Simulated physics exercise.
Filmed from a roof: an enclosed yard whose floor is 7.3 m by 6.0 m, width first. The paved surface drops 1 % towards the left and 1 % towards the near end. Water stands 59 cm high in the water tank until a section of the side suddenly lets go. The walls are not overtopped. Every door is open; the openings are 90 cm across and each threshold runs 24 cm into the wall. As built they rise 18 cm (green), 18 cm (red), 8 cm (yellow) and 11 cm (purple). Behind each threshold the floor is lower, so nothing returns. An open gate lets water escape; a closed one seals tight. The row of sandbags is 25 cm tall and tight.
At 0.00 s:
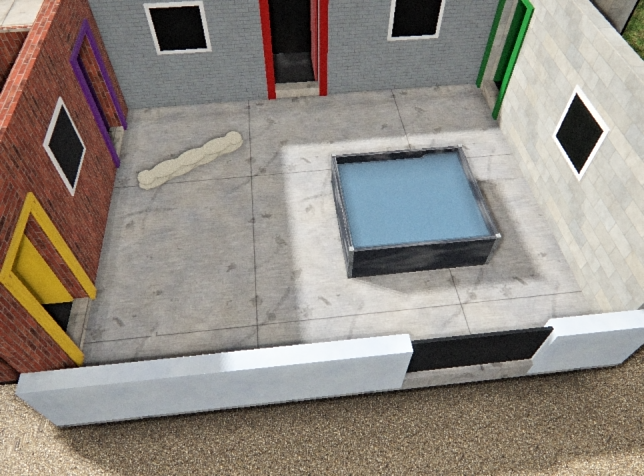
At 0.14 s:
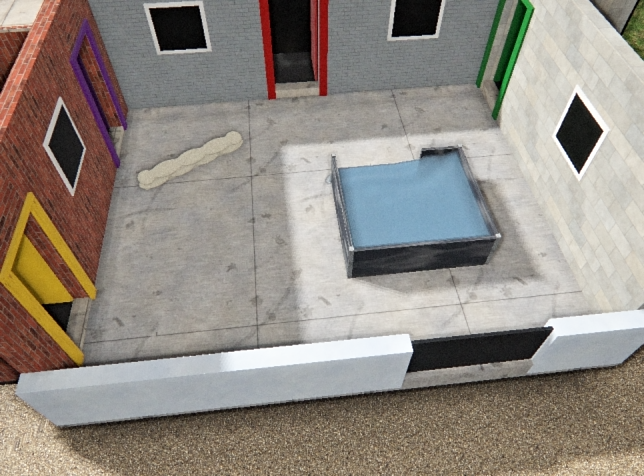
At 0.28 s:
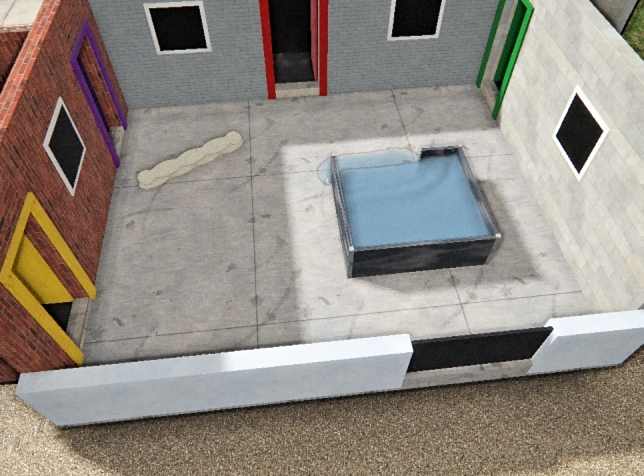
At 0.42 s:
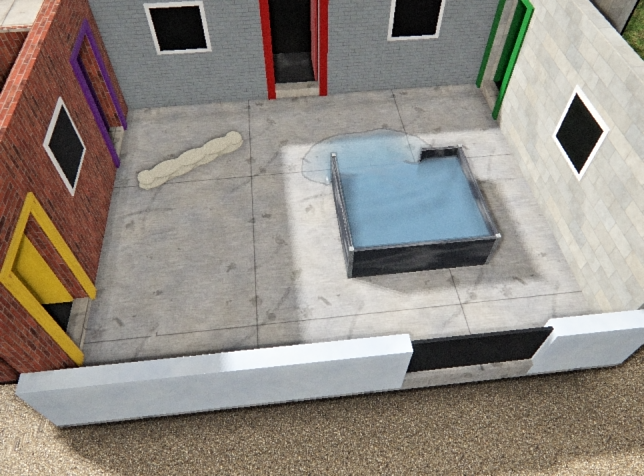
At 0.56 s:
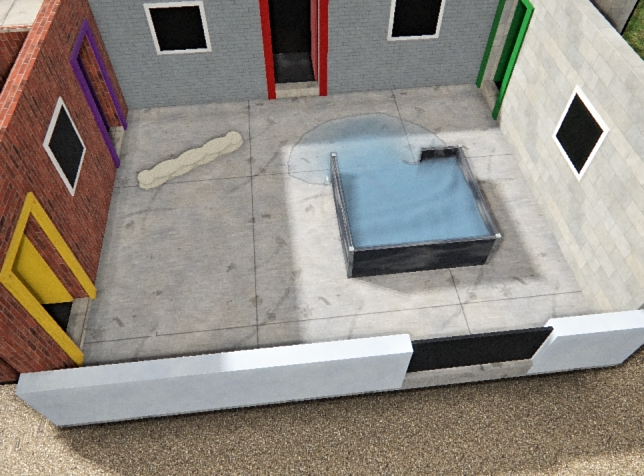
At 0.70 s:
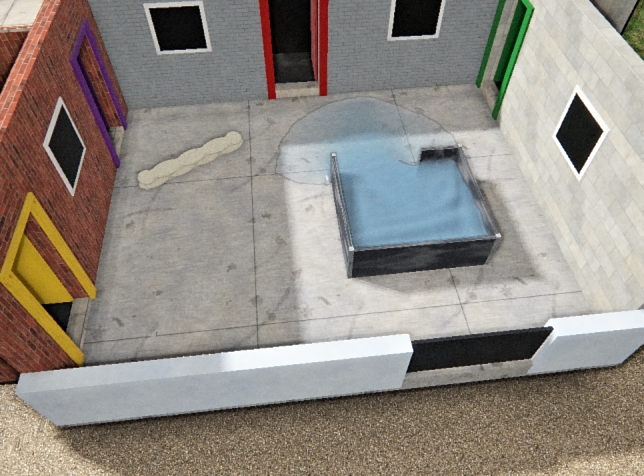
In a walled yard with coloured doorways, a square tank of water stands still, then its far side opens and water pours out over the paving behind it, spreading into a wide, shallow, rounded sheet.
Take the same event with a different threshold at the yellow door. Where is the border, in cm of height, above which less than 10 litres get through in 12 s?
At least 7 cm or so.
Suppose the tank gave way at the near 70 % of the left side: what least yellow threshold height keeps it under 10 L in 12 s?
Then roughly 26 cm.
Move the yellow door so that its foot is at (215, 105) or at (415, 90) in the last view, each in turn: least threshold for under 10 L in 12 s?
About 9.5 and 16 cm.
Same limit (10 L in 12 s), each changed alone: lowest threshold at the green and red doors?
About 19 cm at green and 23 cm at red.
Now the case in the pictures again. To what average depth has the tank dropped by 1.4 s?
Some 37 cm.
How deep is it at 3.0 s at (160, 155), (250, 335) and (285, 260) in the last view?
In that order: 2, 0 and 0 cm.
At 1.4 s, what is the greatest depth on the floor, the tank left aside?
Roughly 32 cm.
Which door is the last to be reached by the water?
It is the yellow one.
After 1.4 s water covers 20 % of the floor, deepest (32 cm) near (331, 95); it has not reached the yellow door.
After 3.0 s water covers 35 % of the floor, deepest (32 cm) near (129, 111); it has not reached the yellow door.
After 12.0 s water covers 95 % of the floor, deepest (12 cm) near (74, 398); 10 cm at the yellow door, 6 litres in over its 8 cm threshold.
At the yellow door as built, the water arrived by 4.5 s and peaked near 10 cm at 12.0 s.
With a threshold of 6 cm, 17 litres would have come in within the 12 s; with 8 cm, 6 litres. So under 10 litres takes about 7 cm.
